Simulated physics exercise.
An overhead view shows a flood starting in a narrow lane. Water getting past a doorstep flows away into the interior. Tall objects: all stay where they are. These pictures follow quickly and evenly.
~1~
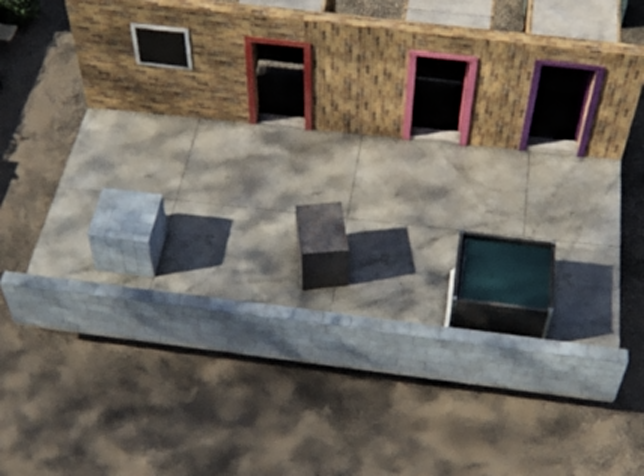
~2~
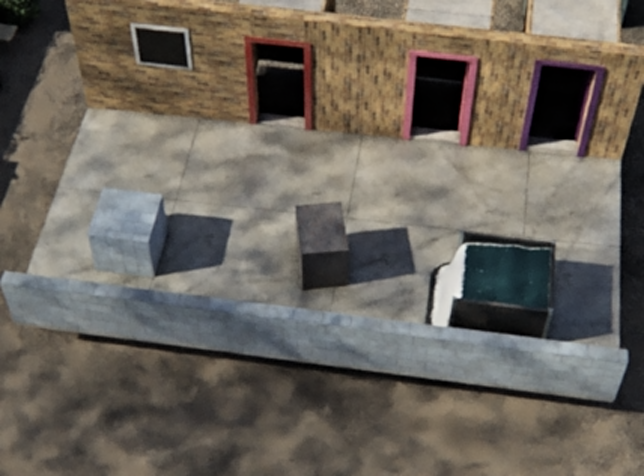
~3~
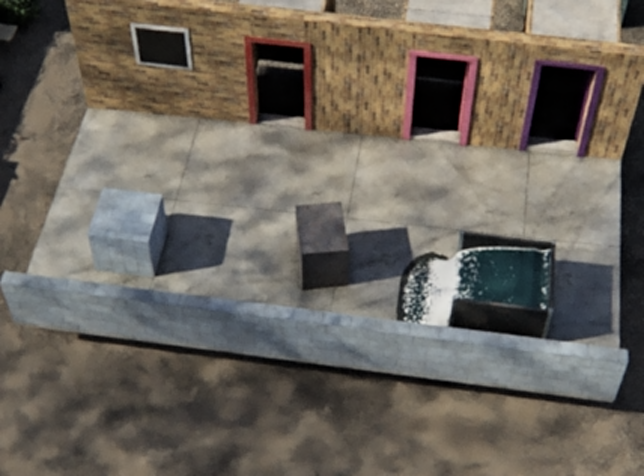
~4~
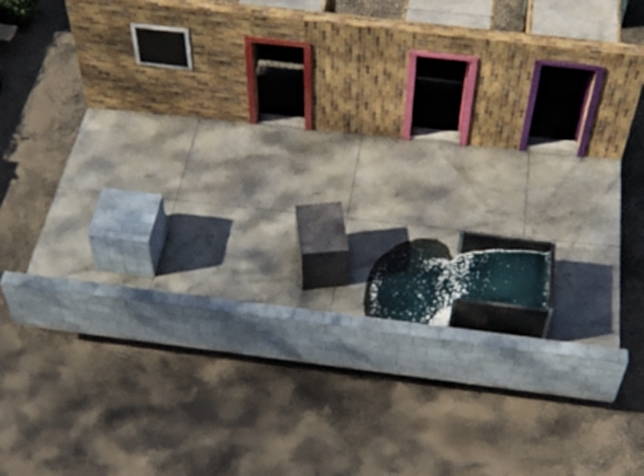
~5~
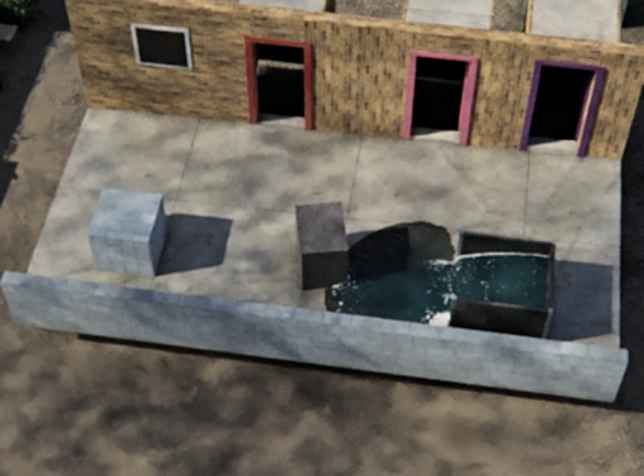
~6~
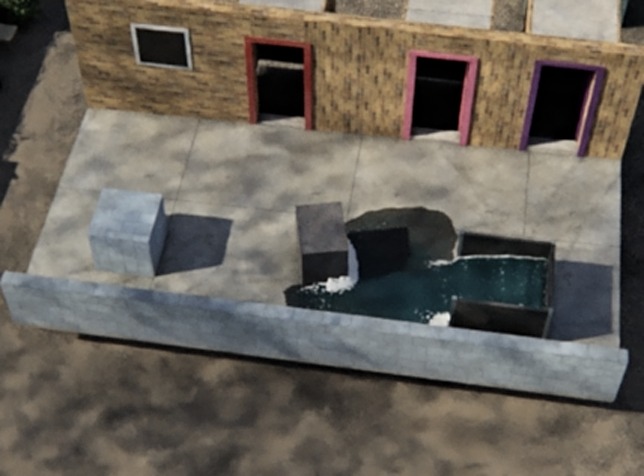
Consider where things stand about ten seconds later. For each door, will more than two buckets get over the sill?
As I see it, pink door: Two buckets at most, purple door: Two buckets at most, red door: Over two buckets.
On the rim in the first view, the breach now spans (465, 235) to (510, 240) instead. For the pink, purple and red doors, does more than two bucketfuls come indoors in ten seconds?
Pink door: Beyond the mark; purple door: Beyond the mark; red door: Short of the mark.
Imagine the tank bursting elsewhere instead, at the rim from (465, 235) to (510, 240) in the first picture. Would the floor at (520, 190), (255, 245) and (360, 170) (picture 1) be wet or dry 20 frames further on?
The three spots, in order, are inundated, spared and inundated.
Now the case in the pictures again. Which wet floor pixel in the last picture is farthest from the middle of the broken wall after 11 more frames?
My estimate: Roughly (31, 303).
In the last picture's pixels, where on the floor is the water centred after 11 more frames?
I'd put it at around (327, 270).
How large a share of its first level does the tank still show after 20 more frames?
8 percent or thereabouts.
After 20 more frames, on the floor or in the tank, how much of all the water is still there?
I'd estimate close to 82 per cent.
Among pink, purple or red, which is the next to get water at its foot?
Answer: The red one.
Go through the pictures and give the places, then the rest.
The first frame shows the open tank at (504, 274) is whole and still.
In the second frame, the front is at (452, 266), out from the gap at (457, 288).
In the third frame, the front is at (427, 258), out from the gap at (456, 290).
In the fourth frame, water pours out at (456, 292) and has run to (378, 267).
In the fifth frame, water pours out at (456, 293) and has run to (330, 291).
In the sixth frame, the front is at (291, 299), out from the gap at (456, 293).
A moment on, water covers 25 % of the floor; the pink door not reached, the purple door not reached, the red door not reached.
Next, water covers 40 % of the floor; the pink door not reached, the purple door not reached, the red door under two buckets in.
Then, water covers 55 % of the floor; the pink door wet at the sill, nothing in, the purple door not reached, the red door over two buckets in.
Later, water covers 60 % of the floor; the pink door wet at the sill, nothing in, the purple door wet at the sill, nothing in, the red door over two buckets in.
In the end, water covers 50 % of the floor; the pink door wet at the sill, nothing in, the purple door wet at the sill, nothing in, the red door over two buckets in.
